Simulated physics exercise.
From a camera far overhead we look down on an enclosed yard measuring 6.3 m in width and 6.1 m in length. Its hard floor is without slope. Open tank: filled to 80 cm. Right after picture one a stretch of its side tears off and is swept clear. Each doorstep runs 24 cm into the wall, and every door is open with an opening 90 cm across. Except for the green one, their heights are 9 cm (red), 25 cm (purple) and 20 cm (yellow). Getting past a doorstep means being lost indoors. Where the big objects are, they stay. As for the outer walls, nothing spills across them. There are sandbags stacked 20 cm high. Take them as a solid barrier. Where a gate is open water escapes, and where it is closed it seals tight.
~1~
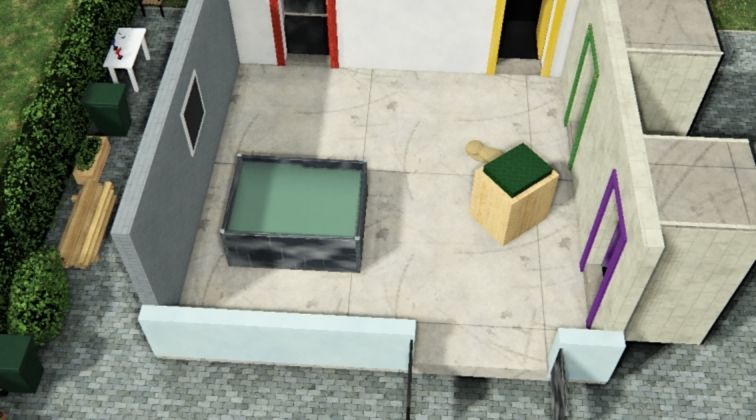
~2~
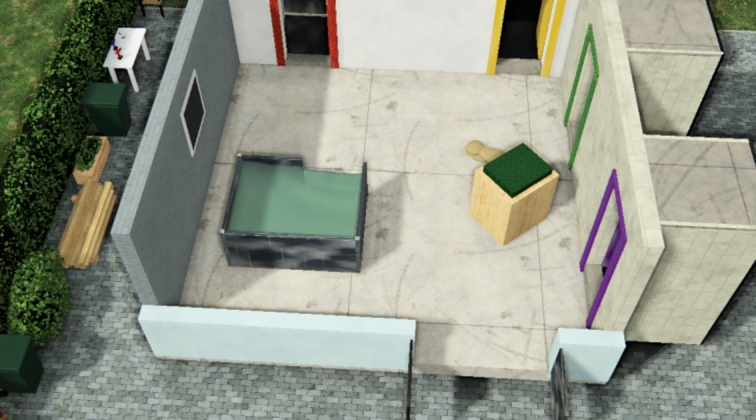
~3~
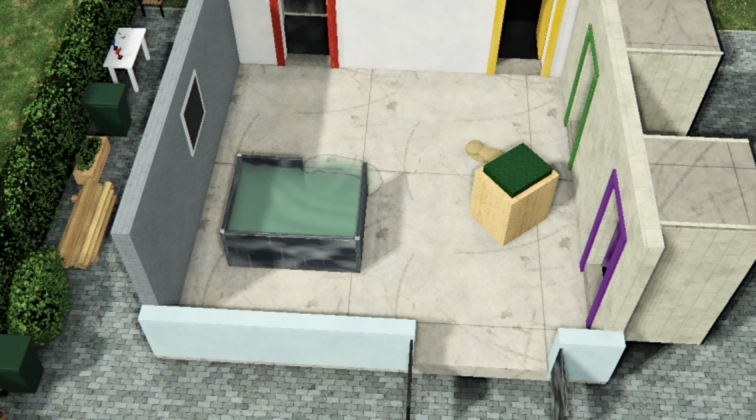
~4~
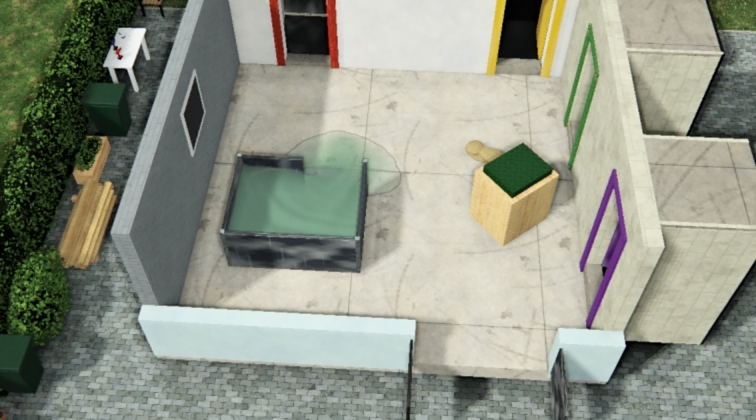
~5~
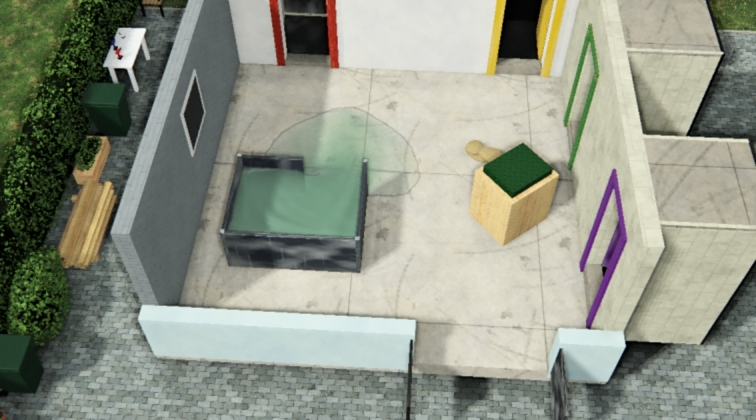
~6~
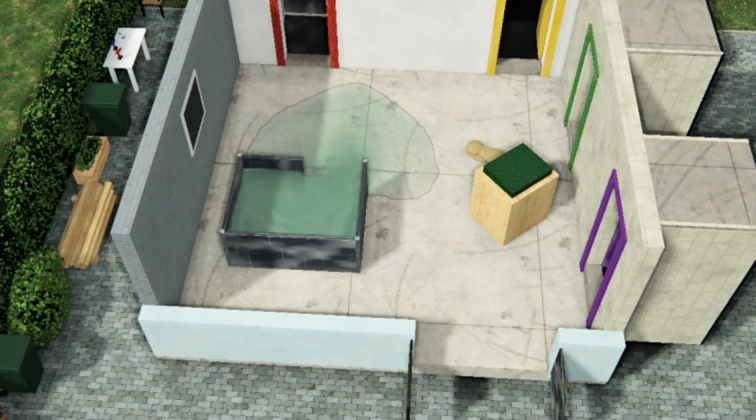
At the start, an open tank of still green water stands in a walled yard, left of a wooden box with a green top. Part of the tank's far side disappears, and water pours through the gap, spreading across the pale floor in a thin, widening fan toward the back and right.
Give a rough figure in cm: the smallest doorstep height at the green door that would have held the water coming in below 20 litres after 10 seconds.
11 cm.
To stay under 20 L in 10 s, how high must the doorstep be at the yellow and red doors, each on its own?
About 14.5 cm at yellow and 20 cm at red.
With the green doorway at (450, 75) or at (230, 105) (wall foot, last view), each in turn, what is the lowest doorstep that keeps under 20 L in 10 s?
First place around 15 cm, second around 8.5 cm.
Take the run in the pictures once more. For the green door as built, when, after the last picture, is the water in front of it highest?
5.5 s.
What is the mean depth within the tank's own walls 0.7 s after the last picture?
About 48 centimetres.
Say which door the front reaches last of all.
That would be the purple door.
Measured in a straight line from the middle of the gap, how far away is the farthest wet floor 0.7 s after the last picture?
Close to 3.8 metres, I'd say.
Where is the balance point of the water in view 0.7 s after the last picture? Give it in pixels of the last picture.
About (322, 188).
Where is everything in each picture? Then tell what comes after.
Still water, 80 cm deep, in the open tank at (297, 199); the green door at (580, 106) is dry, in the first picture.
The front is at a hidden place, 0.3 m from the gap on the far side; 0.3 m2 of floor is wet, 80 cm left at the back, in the second picture.
The gap is on the far side, the front 0.8 m out at a hidden place; the back of the open tank holds 79 cm, in the third picture.
The gap is on the far side, the front 1.4 m out at (331, 135); the back of the open tank holds 73 cm, in the fourth picture.
The front is at (338, 112), 2.0 m from the gap on the far side; 3.9 m2 of floor is wet, 66 cm left at the back, in the fifth picture.
The gap is on the far side, the front 2.7 m out at (344, 87); the back of the open tank holds 68 cm; 2.6 m in a straight line remain to the green door at (580, 106), in the sixth picture.
Then, 0.7 s after the last picture water covers 35 % of the floor, deepest (36 cm) near (345, 186); it has not reached the green door.
Then, 2.3 s after the last picture water covers 45 % of the floor, deepest (30 cm) near (553, 88); 6 cm at the green door, 0 litres in over its 19 cm doorstep.
Then, 9.3 s after the last picture water covers 90 % of the floor, deepest (11 cm) near (520, 156); 11 cm at the green door, 0 litres in over its 19 cm doorstep.
At the green door as built, the water peaked near 15 cm, 5.7 s after the last picture.
Run again over the same 10 s with other heights there, 45 litres in over 9 cm, 12 litres over 12 cm. The limit of 20 litres is kept from about 11 cm up.
